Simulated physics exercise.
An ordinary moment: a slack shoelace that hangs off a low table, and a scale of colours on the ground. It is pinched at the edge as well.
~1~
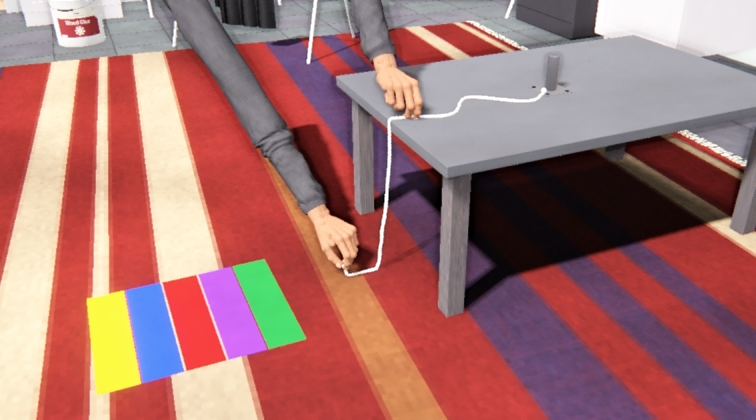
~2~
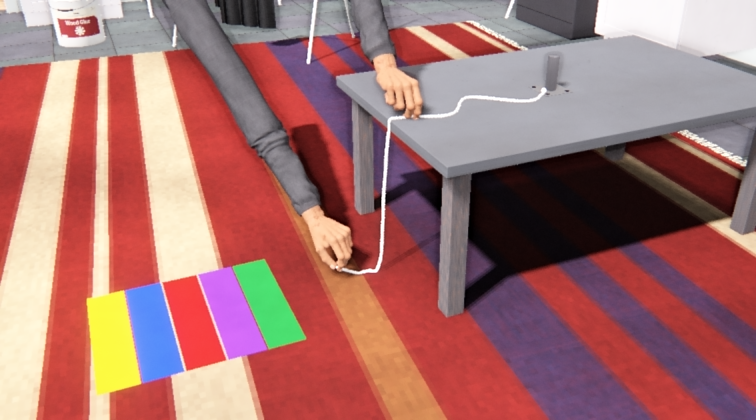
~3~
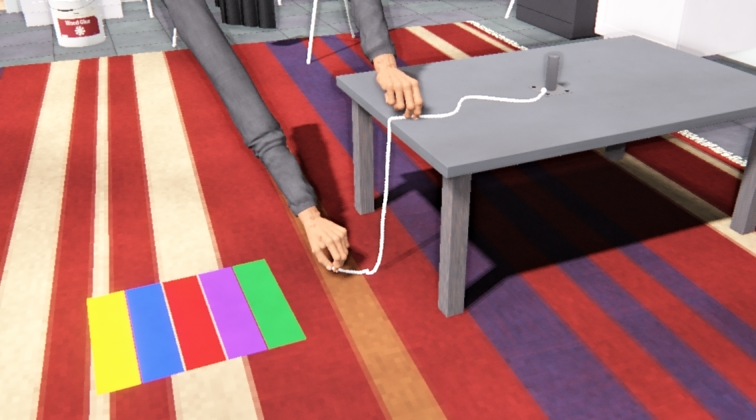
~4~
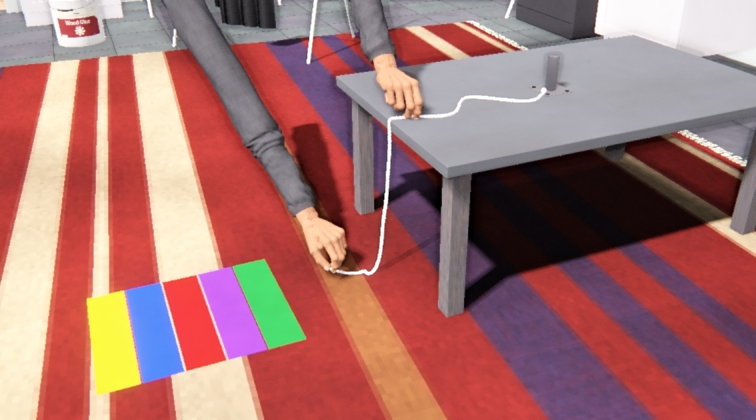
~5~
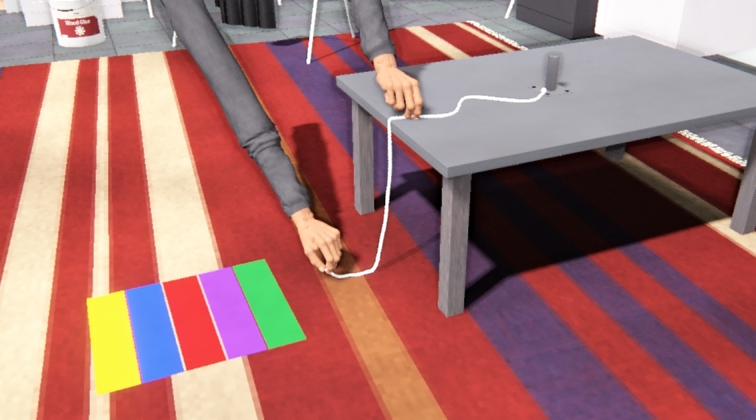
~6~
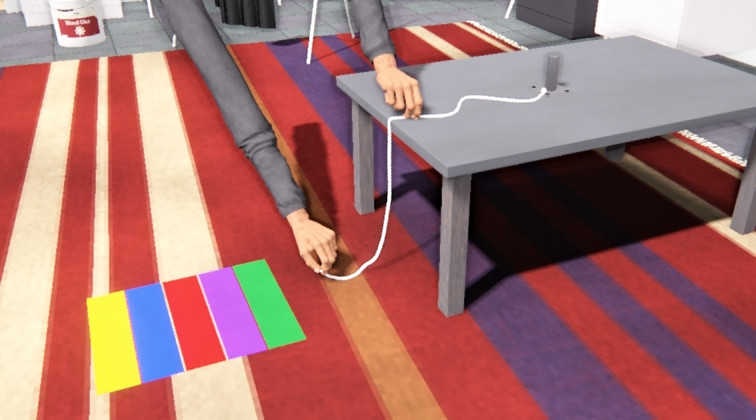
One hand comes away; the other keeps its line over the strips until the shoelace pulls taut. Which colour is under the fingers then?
The red one.
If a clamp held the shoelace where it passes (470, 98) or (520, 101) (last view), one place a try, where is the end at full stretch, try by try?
Try by try, around (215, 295) and (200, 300).
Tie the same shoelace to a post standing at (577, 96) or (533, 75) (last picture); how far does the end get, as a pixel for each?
In that order: (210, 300) and (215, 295).
A little later, end near (265, 284); over green.
Next, end near (218, 295); over purple.
When it is tight, end near (188, 302); over red. It halts on the red strip.
